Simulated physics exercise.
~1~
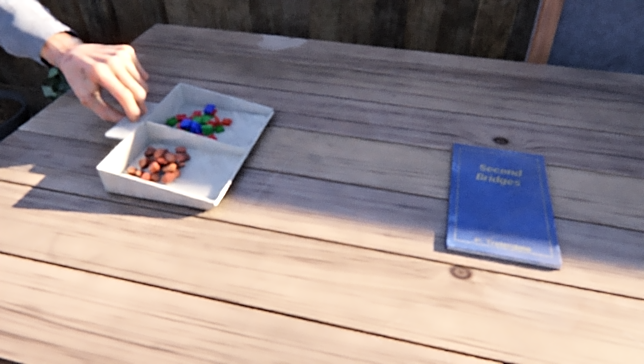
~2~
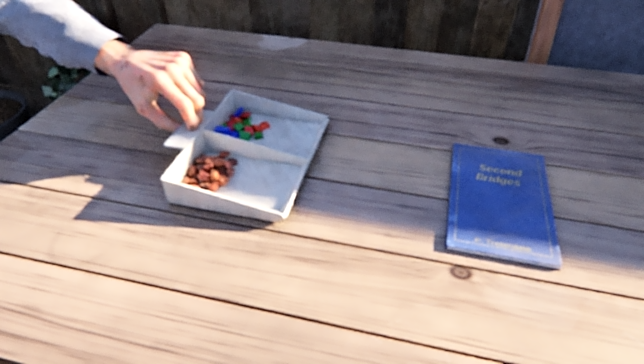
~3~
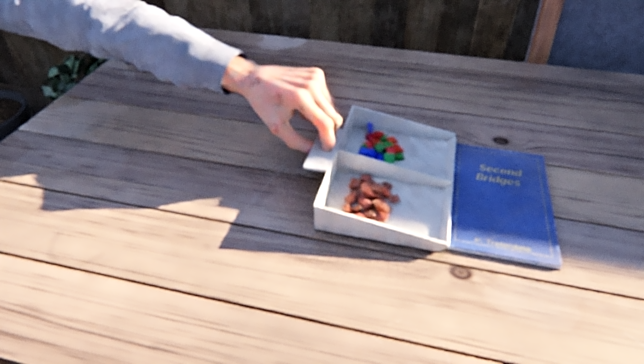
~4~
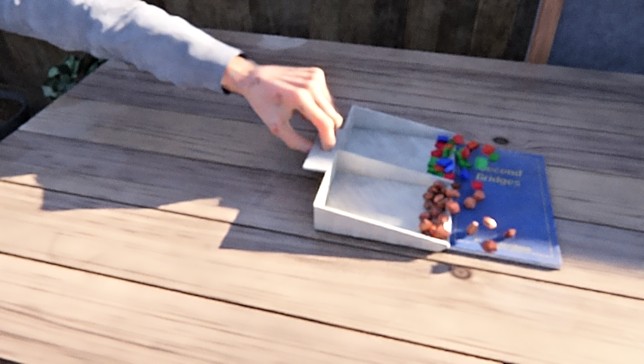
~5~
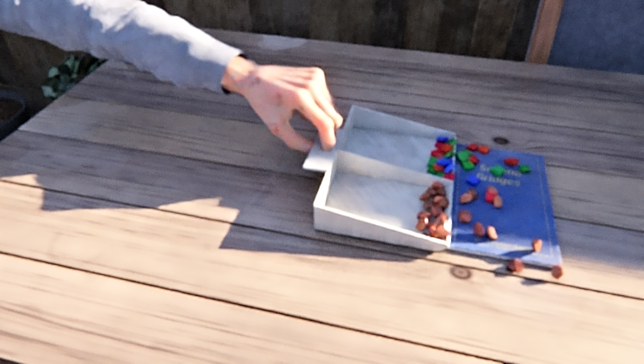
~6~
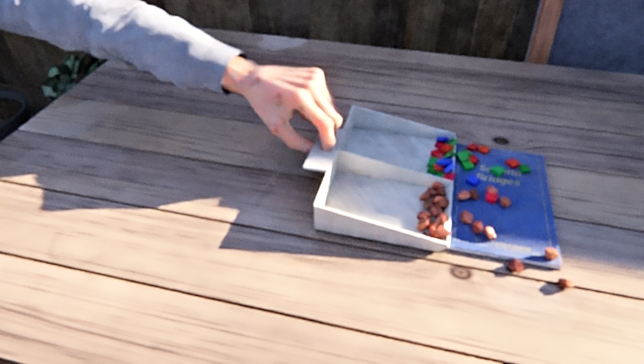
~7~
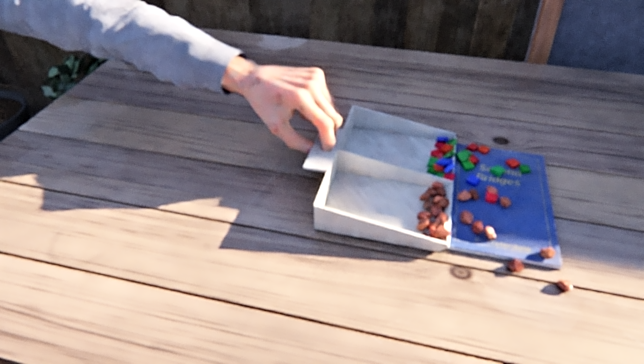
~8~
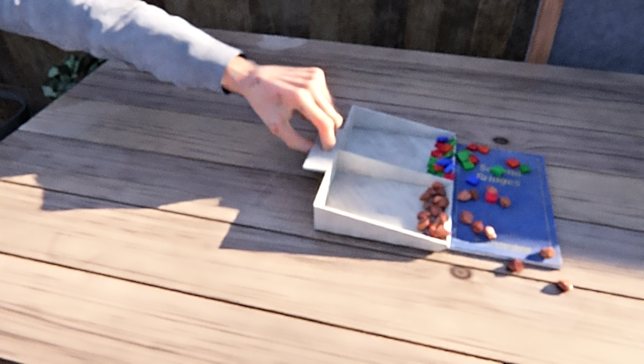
On a sunlit wooden table, a hand slides a divided tray of brown nuts and colourful pieces right until it stops against a blue book, and both handfuls slide forward, partly spilling onto the cover, with a few nuts resting on the table beyond.
